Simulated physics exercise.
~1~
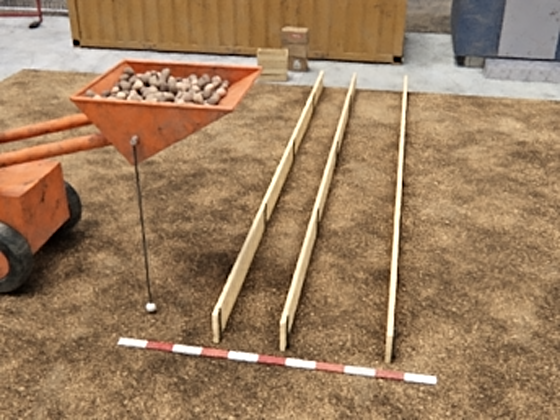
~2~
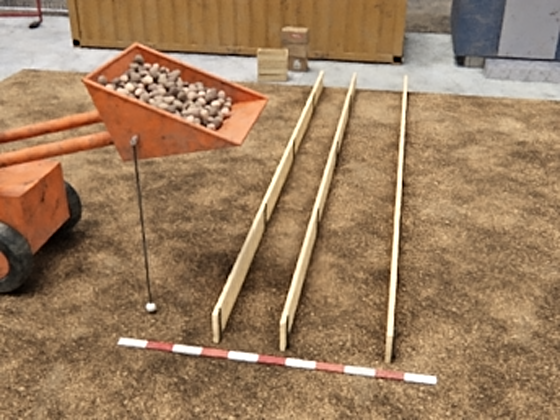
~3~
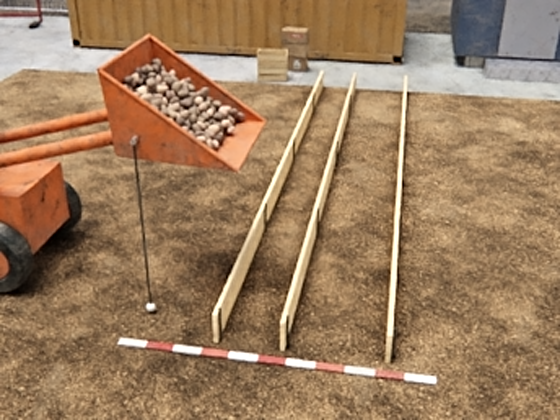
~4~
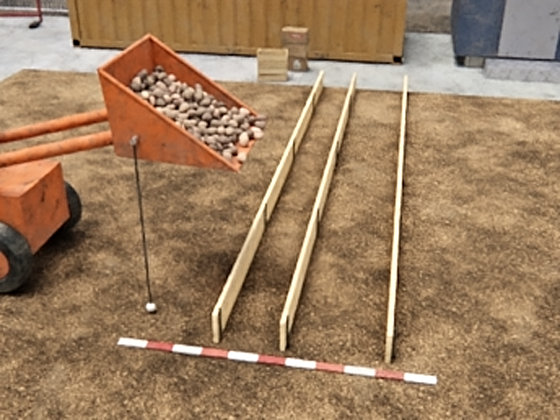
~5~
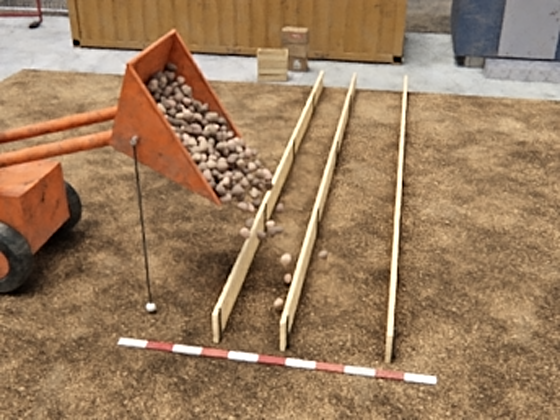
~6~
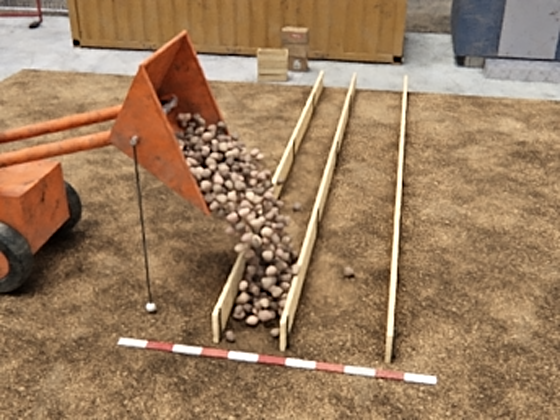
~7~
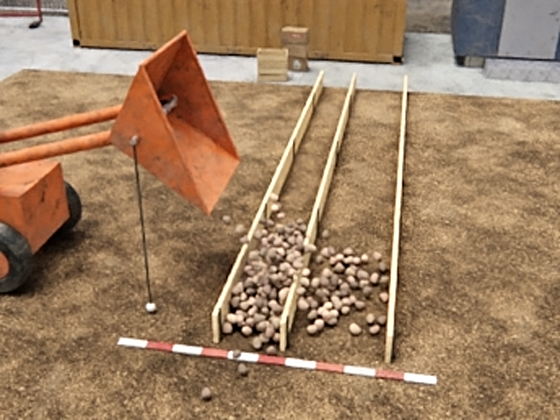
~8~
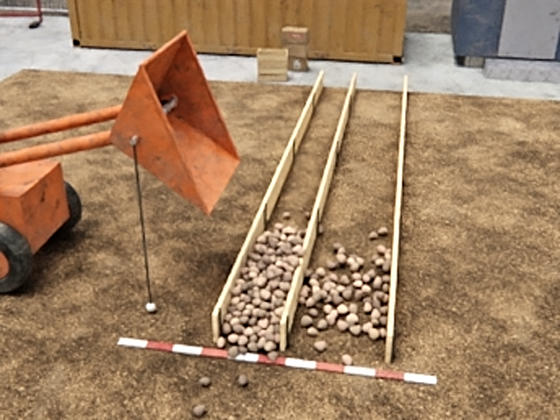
An orange loader bucket tips in stages and spills round stones between and around wooden planks.
